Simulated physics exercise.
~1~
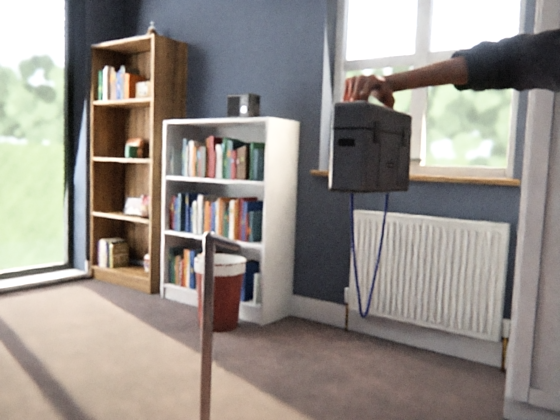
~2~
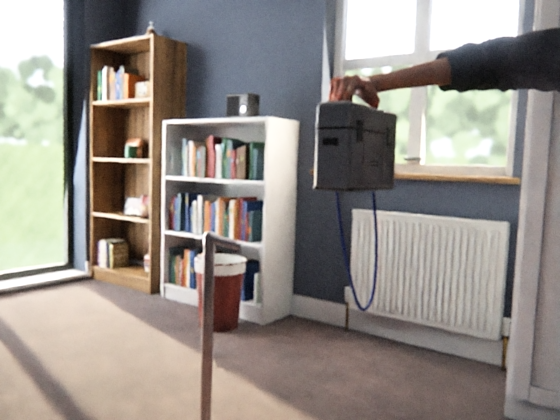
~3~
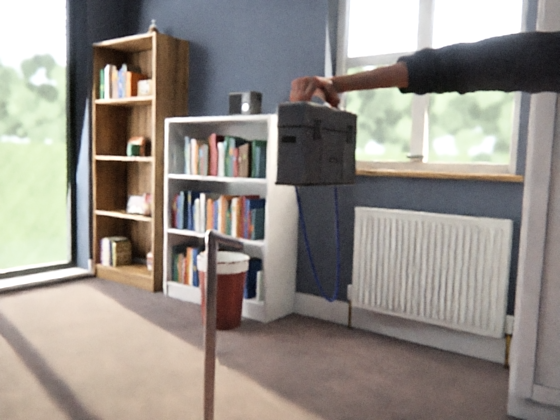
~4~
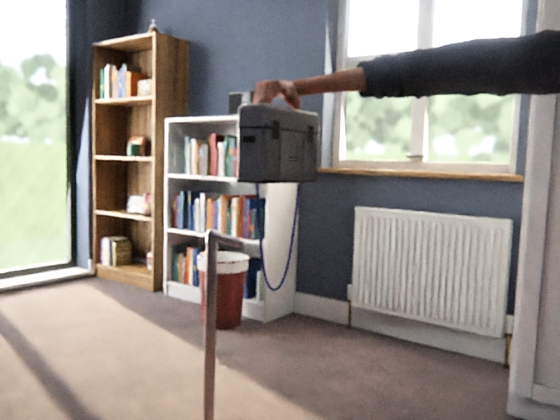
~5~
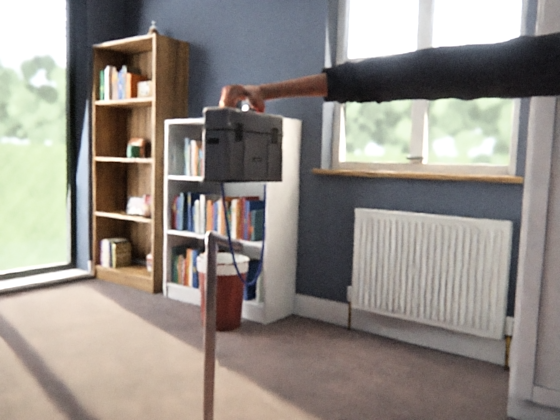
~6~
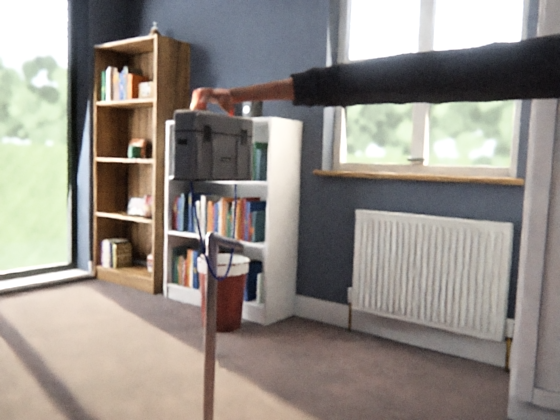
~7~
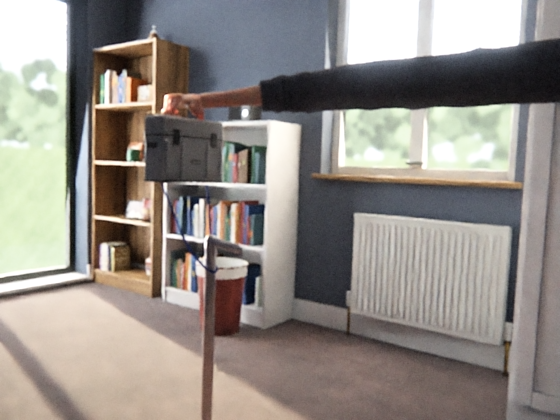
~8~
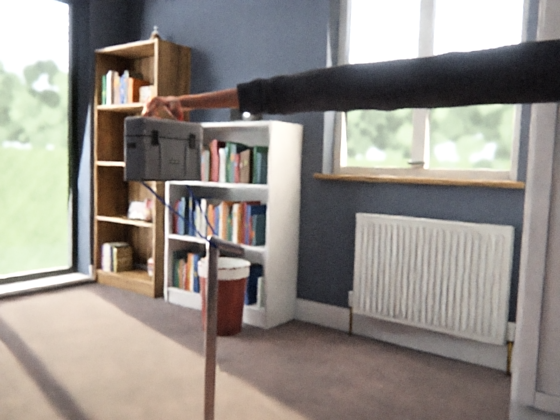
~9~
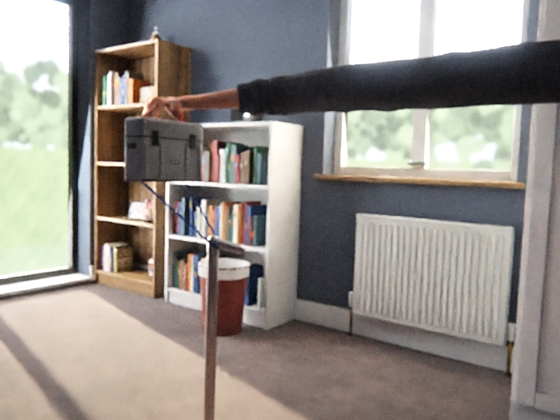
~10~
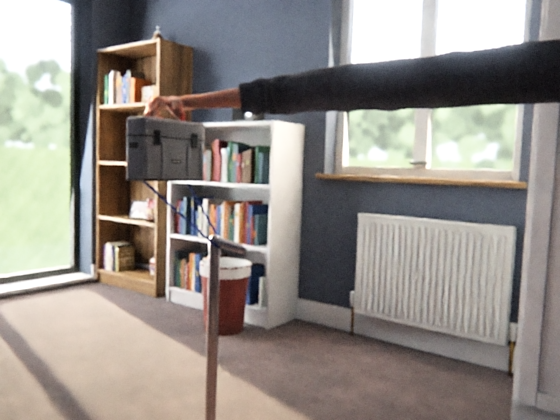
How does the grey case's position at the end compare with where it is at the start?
At the start the grey case is held by the window, above the radiator and to the right of the post. At the end it is farther left, past the post and in front of the bookcases, at about the same height.
